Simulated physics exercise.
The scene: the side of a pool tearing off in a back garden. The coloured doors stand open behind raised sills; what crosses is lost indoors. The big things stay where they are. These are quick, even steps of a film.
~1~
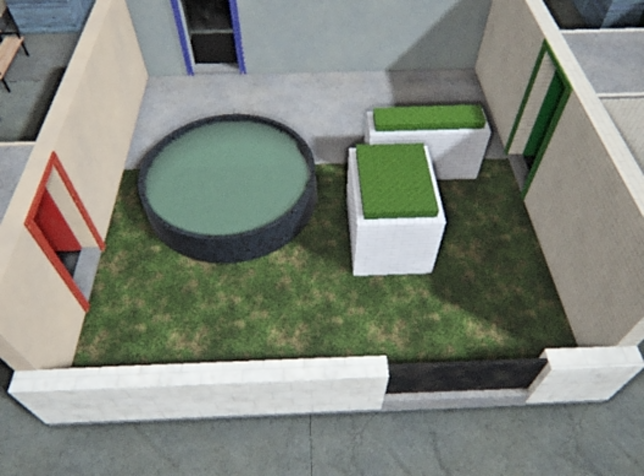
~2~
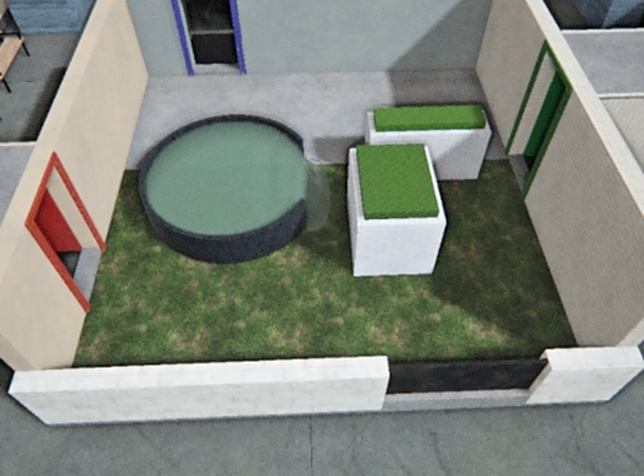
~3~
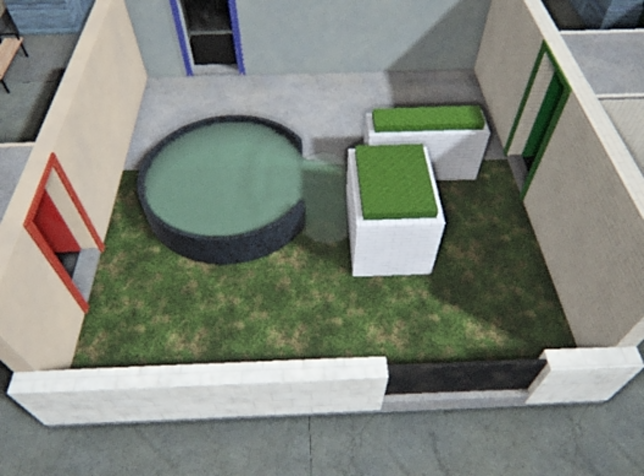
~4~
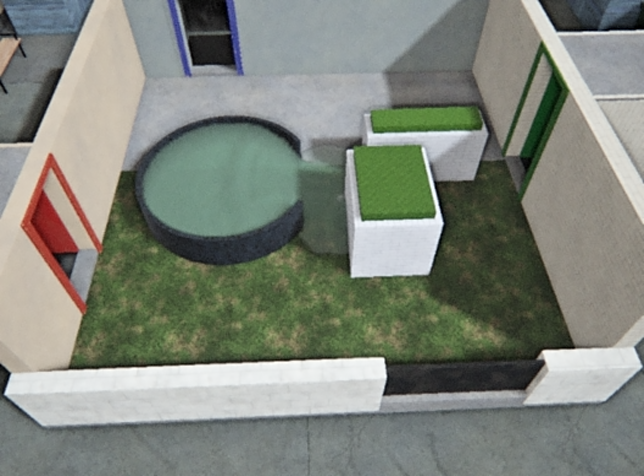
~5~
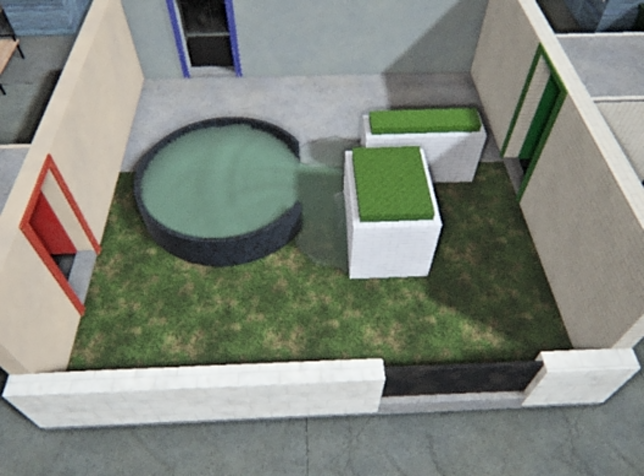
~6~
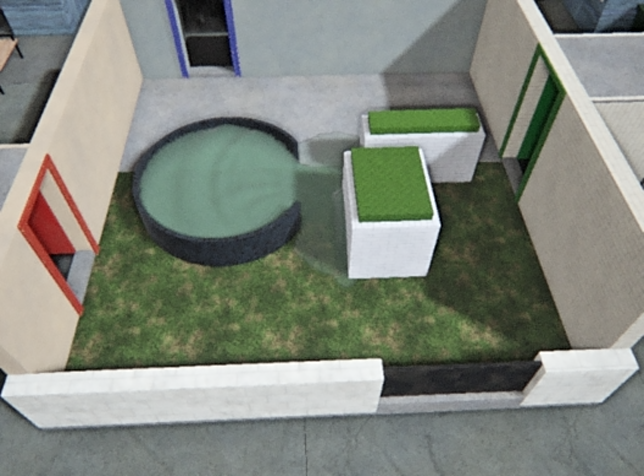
In a walled back garden, a round dark tank of still green water lost part of its right side, and water poured out through the gap and spread over the grass beside a white block.
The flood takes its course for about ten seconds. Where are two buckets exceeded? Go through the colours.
One by one: The blue door stays under that; the green door takes more than that; the red door stays under that.
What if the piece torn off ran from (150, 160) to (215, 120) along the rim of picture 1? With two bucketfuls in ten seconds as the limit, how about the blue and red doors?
One by one: The blue one goes over; the red one keeps below it.
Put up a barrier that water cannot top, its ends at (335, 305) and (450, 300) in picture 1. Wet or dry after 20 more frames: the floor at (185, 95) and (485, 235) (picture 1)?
In turn: Clear, covered.
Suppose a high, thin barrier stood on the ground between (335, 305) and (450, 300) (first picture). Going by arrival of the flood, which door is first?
That is the one in green.
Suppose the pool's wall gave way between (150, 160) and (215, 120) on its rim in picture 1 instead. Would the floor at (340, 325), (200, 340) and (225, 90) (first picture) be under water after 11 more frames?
As listed: Clear, dry, flooded.
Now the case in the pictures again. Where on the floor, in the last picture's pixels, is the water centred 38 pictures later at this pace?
I would point to (321, 199).
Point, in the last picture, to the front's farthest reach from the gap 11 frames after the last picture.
Roughly at (419, 77).
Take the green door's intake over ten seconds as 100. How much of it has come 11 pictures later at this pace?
Roughly 5 per cent.
A moment on, water covers 15 % of the floor; the blue door not reached, the green door not reached, the red door not reached.
Next, water covers 40 % of the floor; the blue door not reached, the green door under two buckets in, the red door not reached.
Then, water covers 60 % of the floor; the blue door wet at the sill, nothing in, the green door over two buckets in, the red door not reached.
Later, water covers 90 % of the floor; the blue door wet at the sill, nothing in, the green door over two buckets in, the red door not reached.
In the end, water covers 100 % of the floor; the blue door wet at the sill, nothing in, the green door far over two buckets in, the red door wet at the sill, nothing in.
